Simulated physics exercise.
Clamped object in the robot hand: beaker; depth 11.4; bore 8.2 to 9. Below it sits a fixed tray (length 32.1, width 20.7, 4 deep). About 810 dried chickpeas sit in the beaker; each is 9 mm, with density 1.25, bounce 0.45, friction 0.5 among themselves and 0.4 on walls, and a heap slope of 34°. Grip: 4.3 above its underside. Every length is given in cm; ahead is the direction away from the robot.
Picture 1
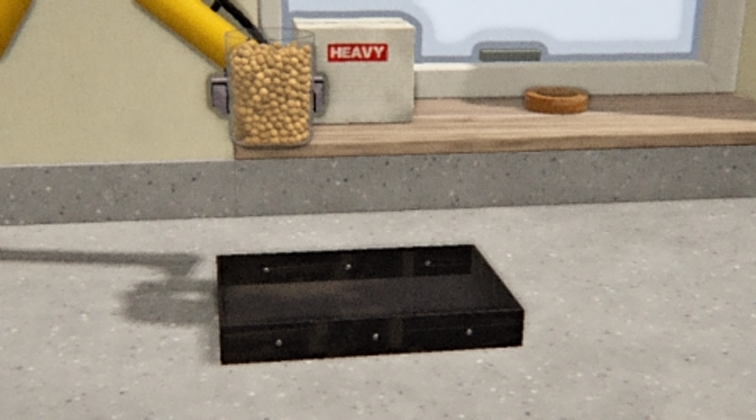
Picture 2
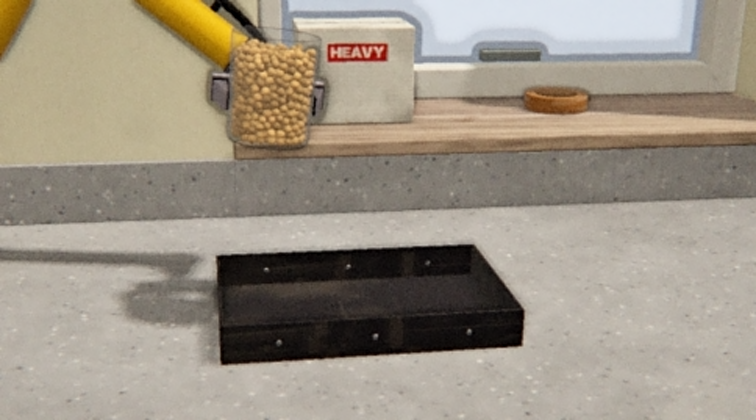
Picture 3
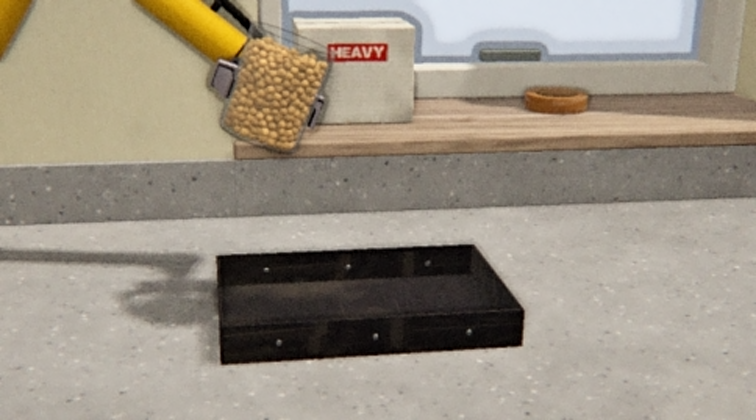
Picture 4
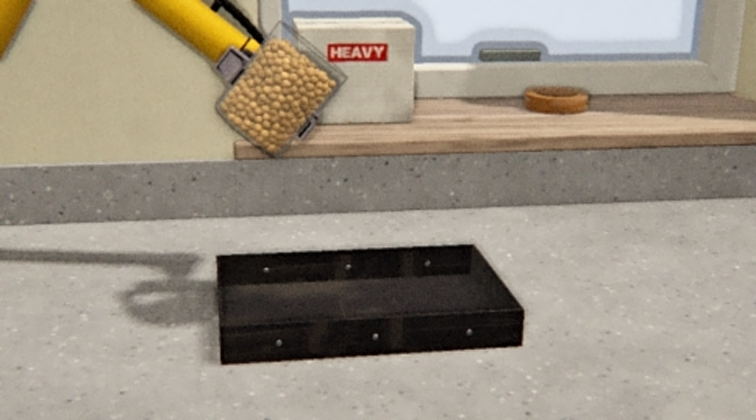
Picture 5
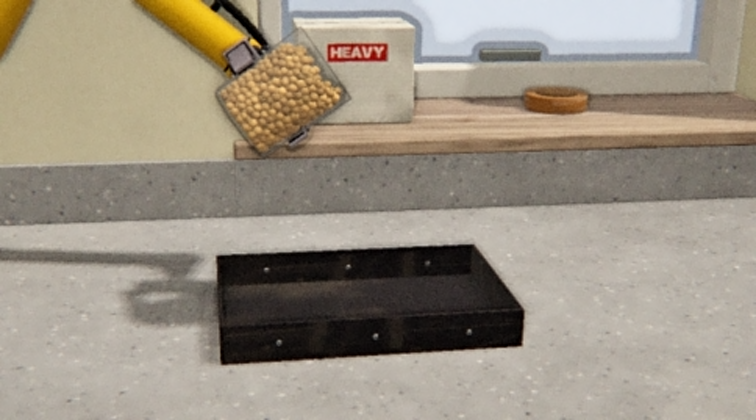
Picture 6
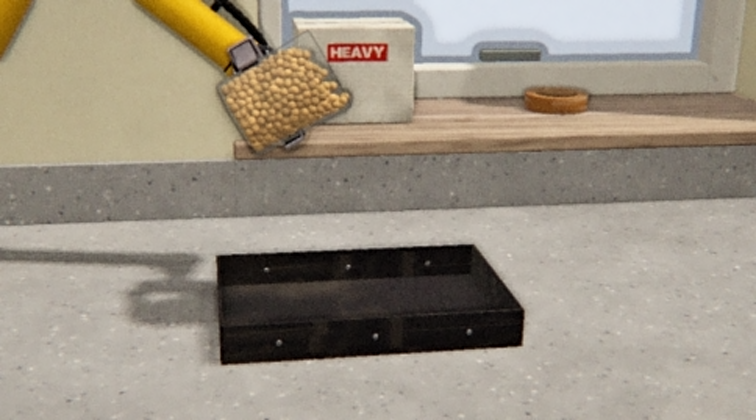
On a speckled grey counter by a window, a yellow robot arm holds a clear beaker full of dried chickpeas upright above and behind an empty black tray. The arm tilts the beaker steadily to the right, and the chickpeas shift toward its rim as it leans steeply.
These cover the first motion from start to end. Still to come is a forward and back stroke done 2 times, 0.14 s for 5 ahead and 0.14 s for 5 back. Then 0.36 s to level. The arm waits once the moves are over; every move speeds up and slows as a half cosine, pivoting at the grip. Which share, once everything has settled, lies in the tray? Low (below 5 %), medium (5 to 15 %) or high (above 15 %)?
High.
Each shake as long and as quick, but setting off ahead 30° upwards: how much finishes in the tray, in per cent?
Result: Approx. 40 %.
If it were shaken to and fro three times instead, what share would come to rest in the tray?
That would give close to 35 percent.
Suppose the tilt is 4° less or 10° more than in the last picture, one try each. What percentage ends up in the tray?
Some 25 and 45 per cent.
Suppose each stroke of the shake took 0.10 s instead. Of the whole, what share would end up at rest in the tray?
In that case around 35 per cent.
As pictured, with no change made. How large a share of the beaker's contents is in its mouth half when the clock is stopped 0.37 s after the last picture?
My estimate is near 40 per cent.
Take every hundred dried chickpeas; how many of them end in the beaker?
I'd estimate close to 75 percent finishes there.
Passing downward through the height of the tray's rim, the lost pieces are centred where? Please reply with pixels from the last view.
Their middle sits near (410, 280).
Then, 0.37 s after the last picture, tilted 61° forward, highest piece 29 above the table; 686 in the beaker, 42 in the tray, 1 on the table or floor, 85 in flight or on a rim.
Then, 0.74 s after the last picture, tilted 32° forward, highest piece 30 above the table; 594 in the beaker, 212 in the tray, 4 on the table or floor, 4 in flight or on a rim.
Then, 1.12 s after the last picture, level, highest piece 31 above the table; 594 in the beaker, 216 in the tray, 4 on the table or floor.
Then, 2.17 s after the last picture, level, highest piece 31 above the table; 594 in the beaker, 216 in the tray, 4 on the table or floor.
Final count, 594 in the beaker, 216 in the tray, 4 on the table or floor. That is 27 % in the tray.
